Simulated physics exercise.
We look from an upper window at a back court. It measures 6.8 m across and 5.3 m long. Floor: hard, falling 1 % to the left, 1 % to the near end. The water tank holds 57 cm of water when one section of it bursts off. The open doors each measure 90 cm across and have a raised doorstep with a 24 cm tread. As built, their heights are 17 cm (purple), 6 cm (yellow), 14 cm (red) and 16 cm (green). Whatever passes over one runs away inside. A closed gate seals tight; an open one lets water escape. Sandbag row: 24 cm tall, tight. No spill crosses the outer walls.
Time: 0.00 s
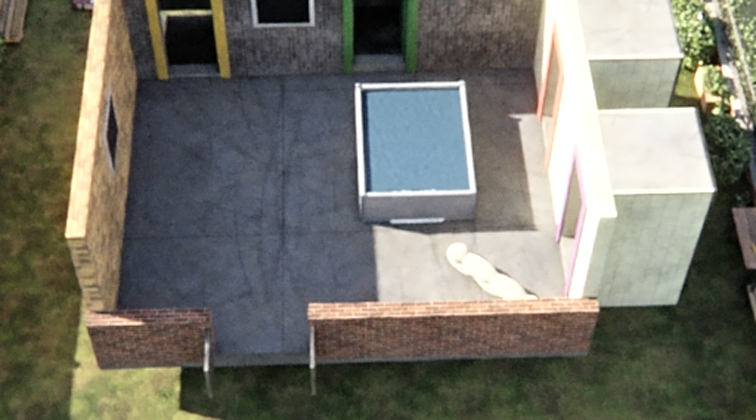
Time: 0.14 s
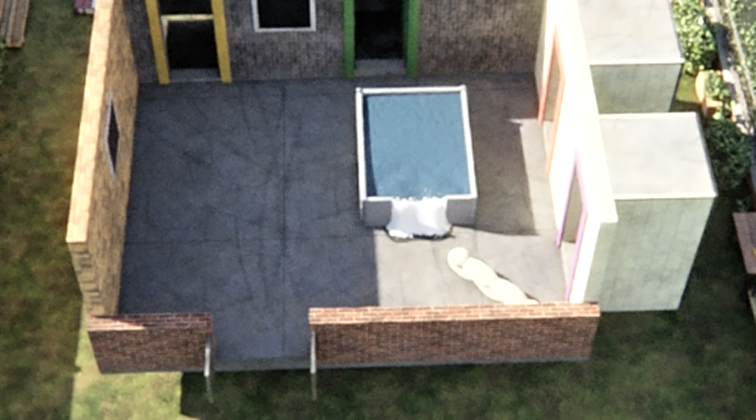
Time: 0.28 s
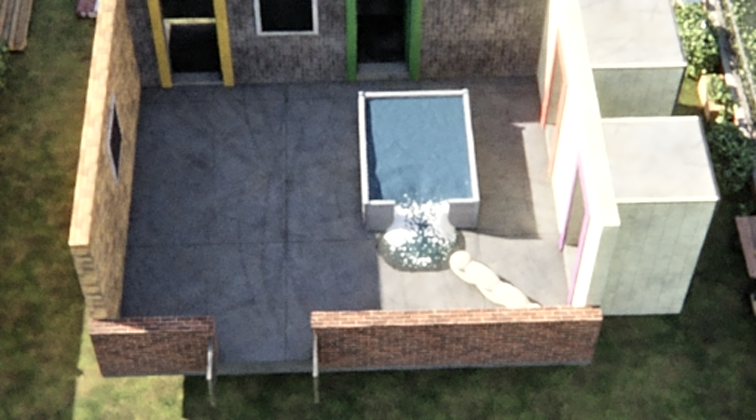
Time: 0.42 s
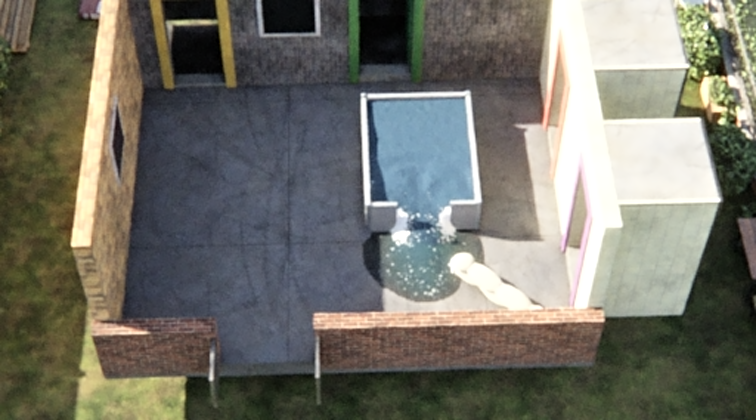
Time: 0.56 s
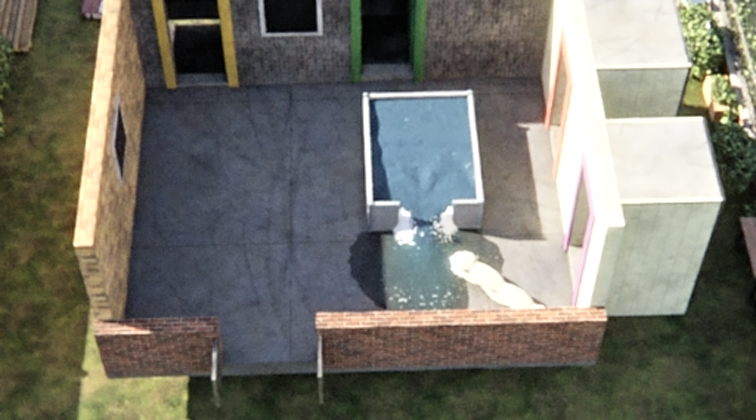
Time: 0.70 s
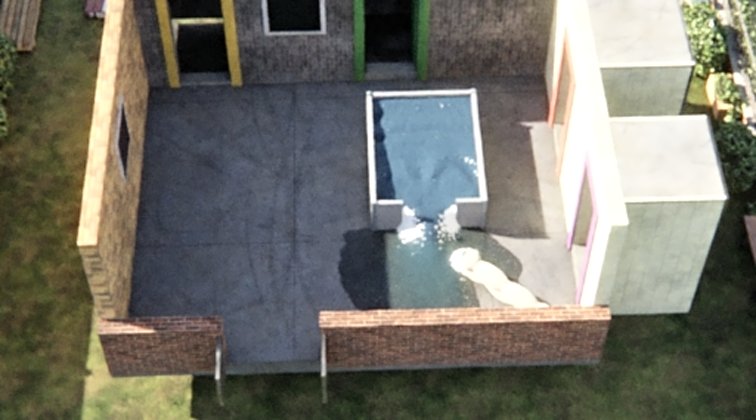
Water burst through the front of a raised tank in a brick-walled courtyard, splashed onto the paving and spread outward in a dark, widening pool around the near end of a pale, lumpy row.
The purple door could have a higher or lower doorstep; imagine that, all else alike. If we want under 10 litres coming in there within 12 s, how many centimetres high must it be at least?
About 7.5 centimetres.
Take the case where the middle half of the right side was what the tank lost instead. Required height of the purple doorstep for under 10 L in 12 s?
Then something near 17 cm.
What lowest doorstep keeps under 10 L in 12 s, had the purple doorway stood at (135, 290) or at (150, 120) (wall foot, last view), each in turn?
First place around 12.5 cm, second around 7.0 cm.
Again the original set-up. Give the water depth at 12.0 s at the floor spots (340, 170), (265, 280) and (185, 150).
The depths come to about 5, 2 and 8 cm.
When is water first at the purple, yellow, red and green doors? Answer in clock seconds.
Purple: 1.4 s; yellow: 6.0 s; red: 4.5 s; green: 7.5 s.
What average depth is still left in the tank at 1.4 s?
About 42 centimetres.
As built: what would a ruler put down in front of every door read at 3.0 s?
Lab note, depth in cm: Purple 12; yellow 0; red 0; green 0.
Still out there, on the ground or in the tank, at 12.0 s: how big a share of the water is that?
About 86 %.
After 1.4 s water covers 20 % of the floor, deepest (33 cm) near (423, 234); it has not reached the purple door.
After 3.0 s water covers 35 % of the floor, deepest (28 cm) near (526, 328); 12 cm at the purple door, 0 litres in over its 17 cm doorstep.
After 12.0 s water covers 95 % of the floor, deepest (10 cm) near (126, 352); 3 cm at the purple door, 0 litres in over its 17 cm doorstep.
At the purple door as built, the water arrived by 1.5 s and peaked near 12 cm at 3.2 s.
Run again over the same 12 s with other heights there, 15 litres in over 6.5 cm, 6 litres over 8.5 cm. The limit of 10 litres is kept from about 7.5 cm up.
